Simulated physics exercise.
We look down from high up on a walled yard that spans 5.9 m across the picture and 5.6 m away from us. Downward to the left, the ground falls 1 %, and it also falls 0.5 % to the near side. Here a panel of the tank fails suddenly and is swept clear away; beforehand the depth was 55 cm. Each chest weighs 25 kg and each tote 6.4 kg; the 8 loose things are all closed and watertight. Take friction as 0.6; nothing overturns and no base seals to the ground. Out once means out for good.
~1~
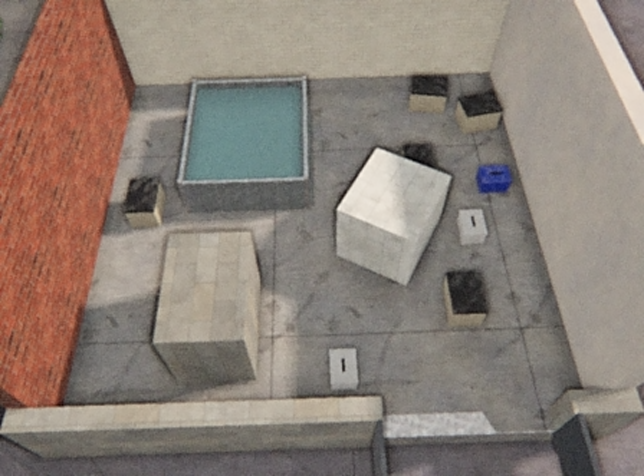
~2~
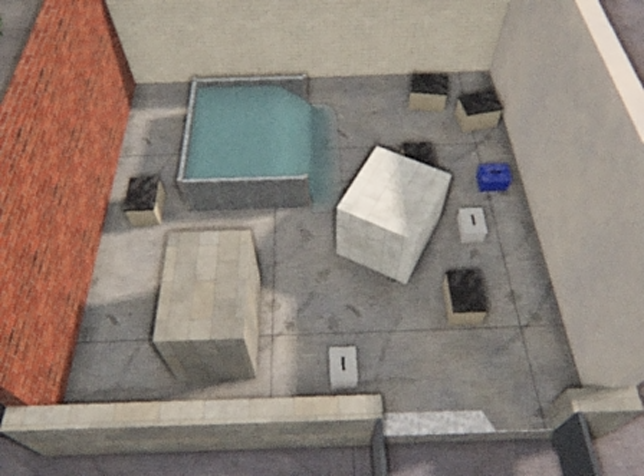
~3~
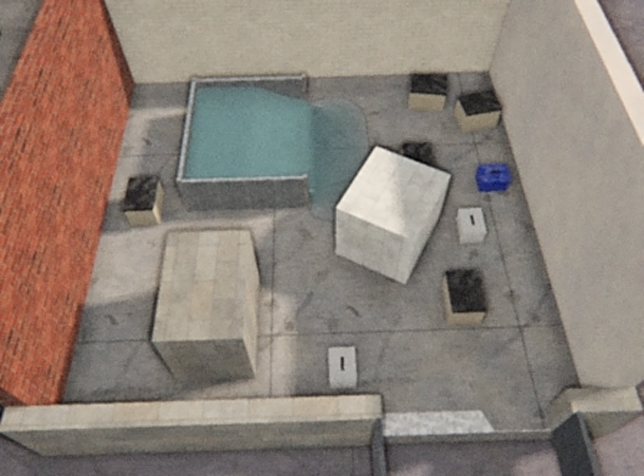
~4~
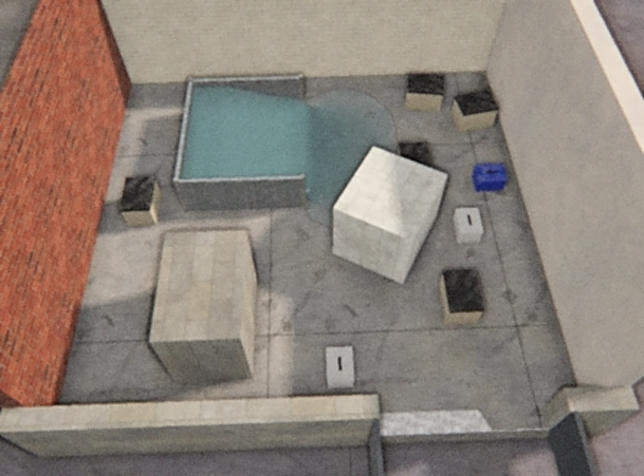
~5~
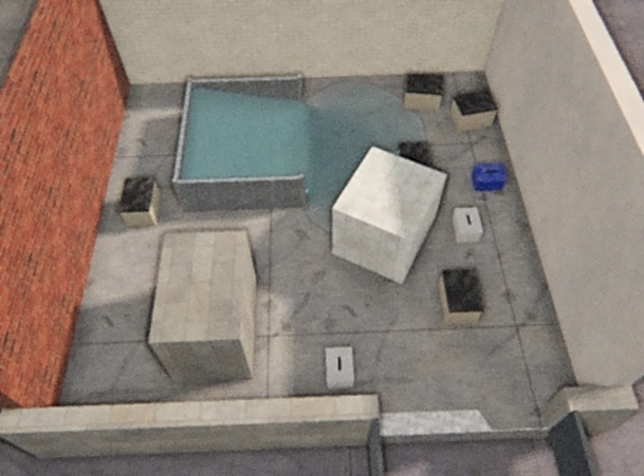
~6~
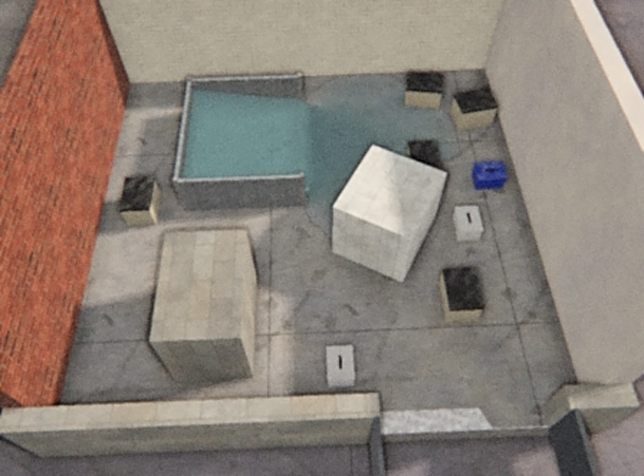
The clip opens on a walled yard seen from above, with a full tank of teal water among large blocks, small boxes and a blue tote. The tank's right side gives way and water spreads rightward across the floor, reaching behind the pale tilted block toward the dark-topped boxes, while the objects show little visible movement.
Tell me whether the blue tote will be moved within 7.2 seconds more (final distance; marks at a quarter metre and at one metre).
Its move will be long.
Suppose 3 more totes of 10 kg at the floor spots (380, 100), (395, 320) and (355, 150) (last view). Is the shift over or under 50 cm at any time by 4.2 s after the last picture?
Spot by spot, in turn: Exceeds it, falls short, exceeds it.
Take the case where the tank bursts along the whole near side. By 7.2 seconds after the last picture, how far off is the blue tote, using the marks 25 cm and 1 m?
So, for the blue tote: It holds steady.
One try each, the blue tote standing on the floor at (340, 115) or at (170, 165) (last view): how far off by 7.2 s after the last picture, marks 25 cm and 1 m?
Try one, it is swept a long way; try two, it keeps its spot.
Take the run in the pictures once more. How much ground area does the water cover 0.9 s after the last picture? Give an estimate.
Flooded: Near 13 m2.
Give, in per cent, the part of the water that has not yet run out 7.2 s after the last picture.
84 %.
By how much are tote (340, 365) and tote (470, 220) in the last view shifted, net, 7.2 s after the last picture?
Lab note - in order: 20 cm; washed out.
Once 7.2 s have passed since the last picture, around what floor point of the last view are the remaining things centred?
That lands at roughly (359, 229).
Then, 0.9 s after the last picture the blue tote is near (508, 175), 0.2 m from its start, aground; 0 of 8 are out; 0 afloat.
Then, 2.8 s after the last picture the blue tote is near (494, 373), 3.0 m from its start, aground; 1 of 8 are out; 2 afloat.
Then, 4.8 s after the last picture the blue tote has gone out; 2 of 8 are out; 0 afloat.
Then, 7.2 s after the last picture the blue tote has gone out; 2 of 8 are out; 1 afloat.
